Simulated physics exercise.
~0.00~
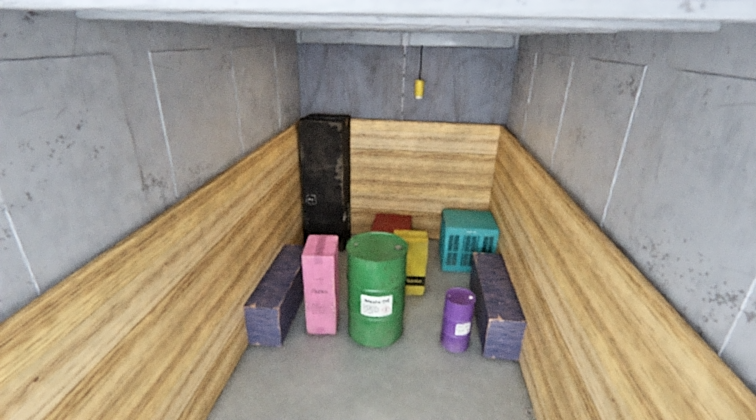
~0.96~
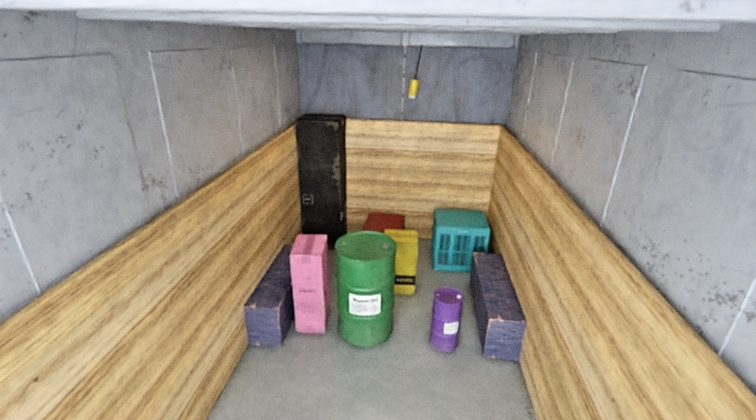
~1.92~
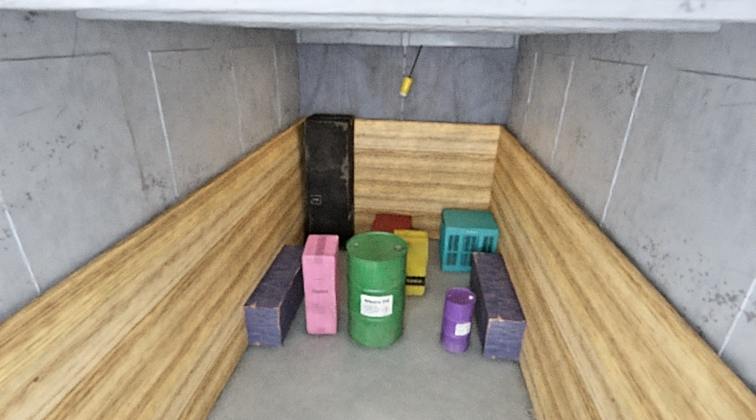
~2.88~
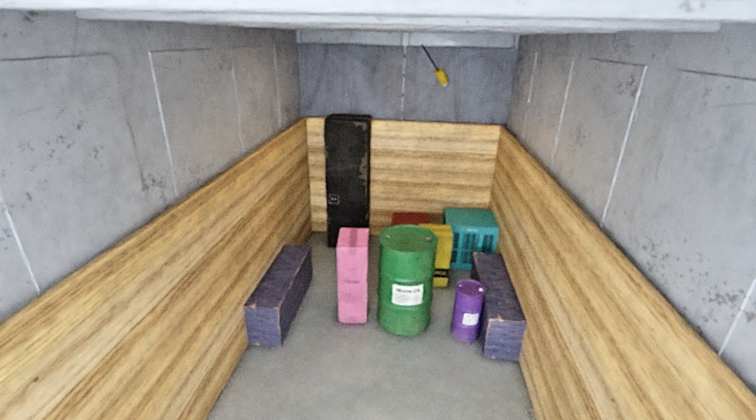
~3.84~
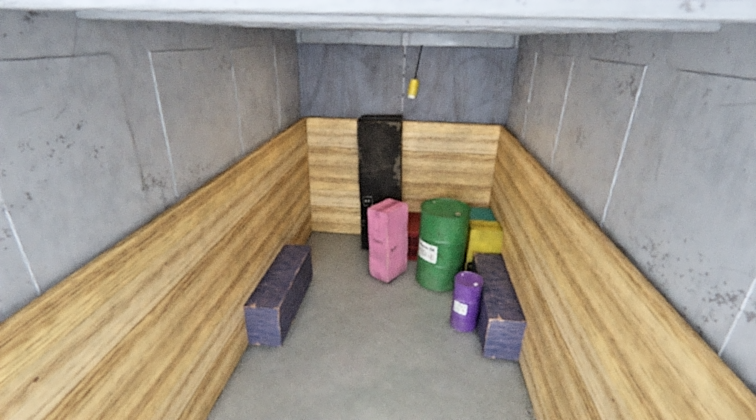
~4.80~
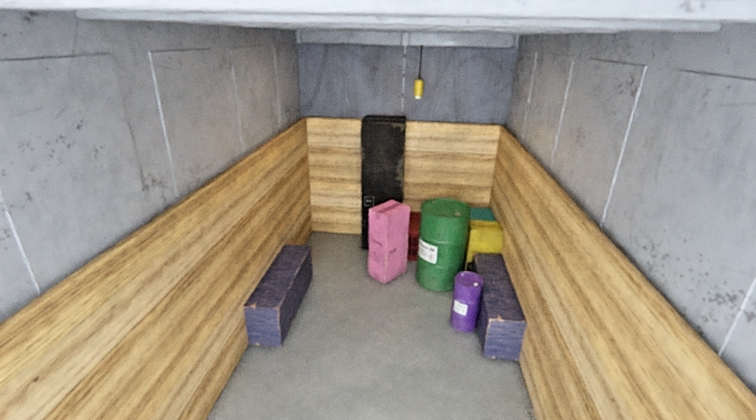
A pink box, green drum, yellow box, black box and other loose cargo shift slightly left and back in a moving load bay, then slide right and toward the front wall as the hanging lamp swings, ending upright, clustered at the right beside the wheel box.
